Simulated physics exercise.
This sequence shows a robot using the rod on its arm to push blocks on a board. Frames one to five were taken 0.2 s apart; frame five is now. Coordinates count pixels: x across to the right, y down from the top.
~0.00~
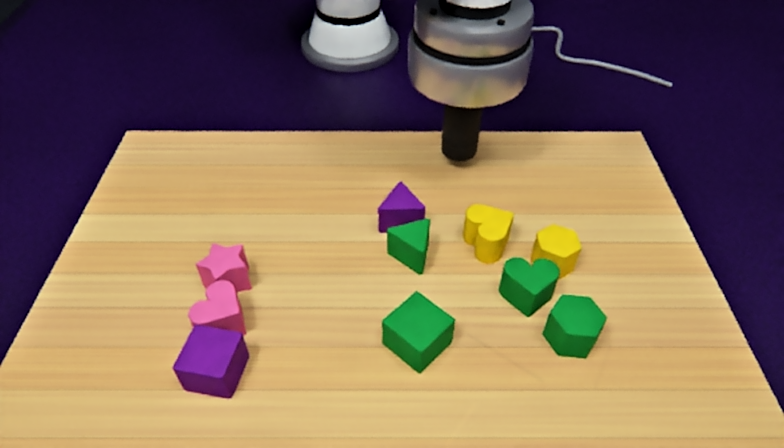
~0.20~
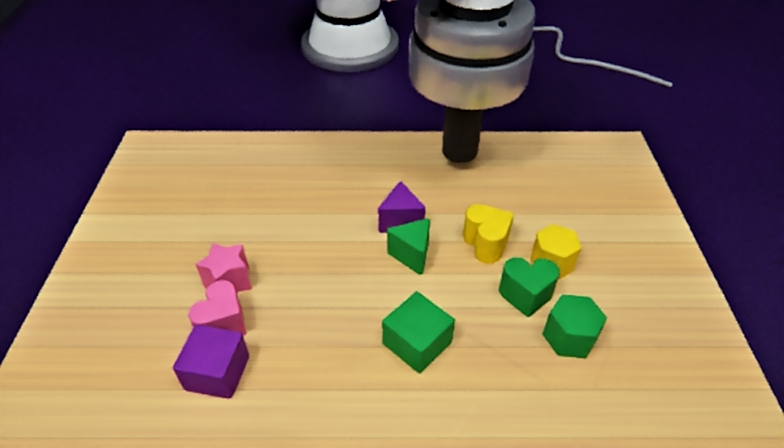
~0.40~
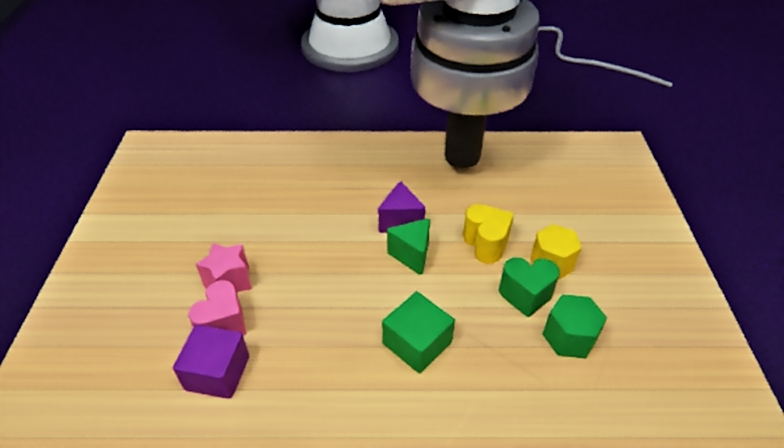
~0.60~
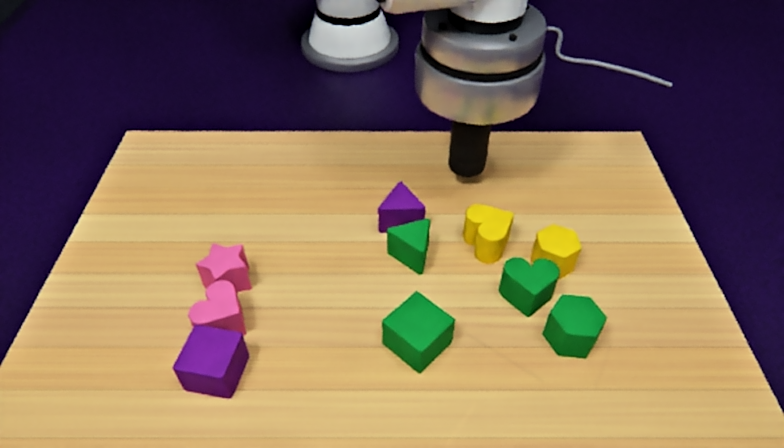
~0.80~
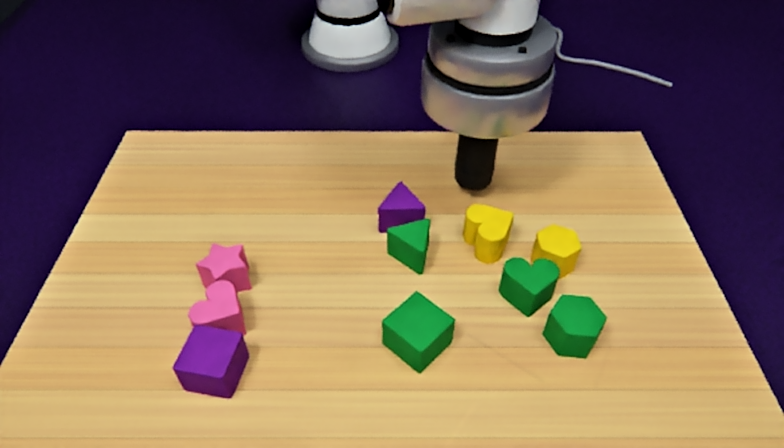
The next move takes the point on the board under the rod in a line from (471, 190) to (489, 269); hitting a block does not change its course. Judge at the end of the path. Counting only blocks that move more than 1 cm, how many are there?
Going by the path, three or more blocks will move.
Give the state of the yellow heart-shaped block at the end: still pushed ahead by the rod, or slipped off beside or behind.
It holds its place in front.
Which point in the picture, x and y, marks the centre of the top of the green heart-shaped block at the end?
Put as a pixel place, it's (547, 305).
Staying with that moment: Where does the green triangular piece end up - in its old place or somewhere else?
It is not moved.
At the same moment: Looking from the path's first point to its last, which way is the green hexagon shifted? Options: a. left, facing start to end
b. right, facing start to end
a: Left, facing start to end.
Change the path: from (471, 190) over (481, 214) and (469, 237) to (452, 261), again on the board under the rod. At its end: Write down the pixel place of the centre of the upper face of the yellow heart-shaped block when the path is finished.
The spot you're after is about (486, 264) in the image.
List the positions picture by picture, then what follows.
In the first frame, rod's lower end at (459, 151); green triangular piece at (413, 233); yellow heart-shaped block at (490, 220); green heart-shaped block at (532, 272); yellow hexagon at (559, 240); green hexagon at (579, 314).
In the second frame, rod at (460, 153); blocks still.
In the third frame, rod at (462, 158); blocks still.
In the fourth frame, rod at (466, 166); blocks still.
In the fifth frame, rod at (473, 179); green triangular piece at (413, 233); yellow heart-shaped block at (490, 220); green heart-shaped block at (532, 272); yellow hexagon at (559, 240); green hexagon at (579, 314).
What follows on the original path. One third of the way, rod at (478, 203); nothing pushed yet.
Two thirds of the way, rod at (485, 230); yellow heart-shaped block at (503, 249), turned 15° anticlockwise; green heart-shaped block at (542, 282), turned 15° anticlockwise.
At the end, rod at (491, 258); green triangular piece still; yellow heart-shaped block at (507, 281); green heart-shaped block at (547, 305), turned 55° anticlockwise; yellow hexagon still; green hexagon at (600, 325), turned 15° anticlockwise.
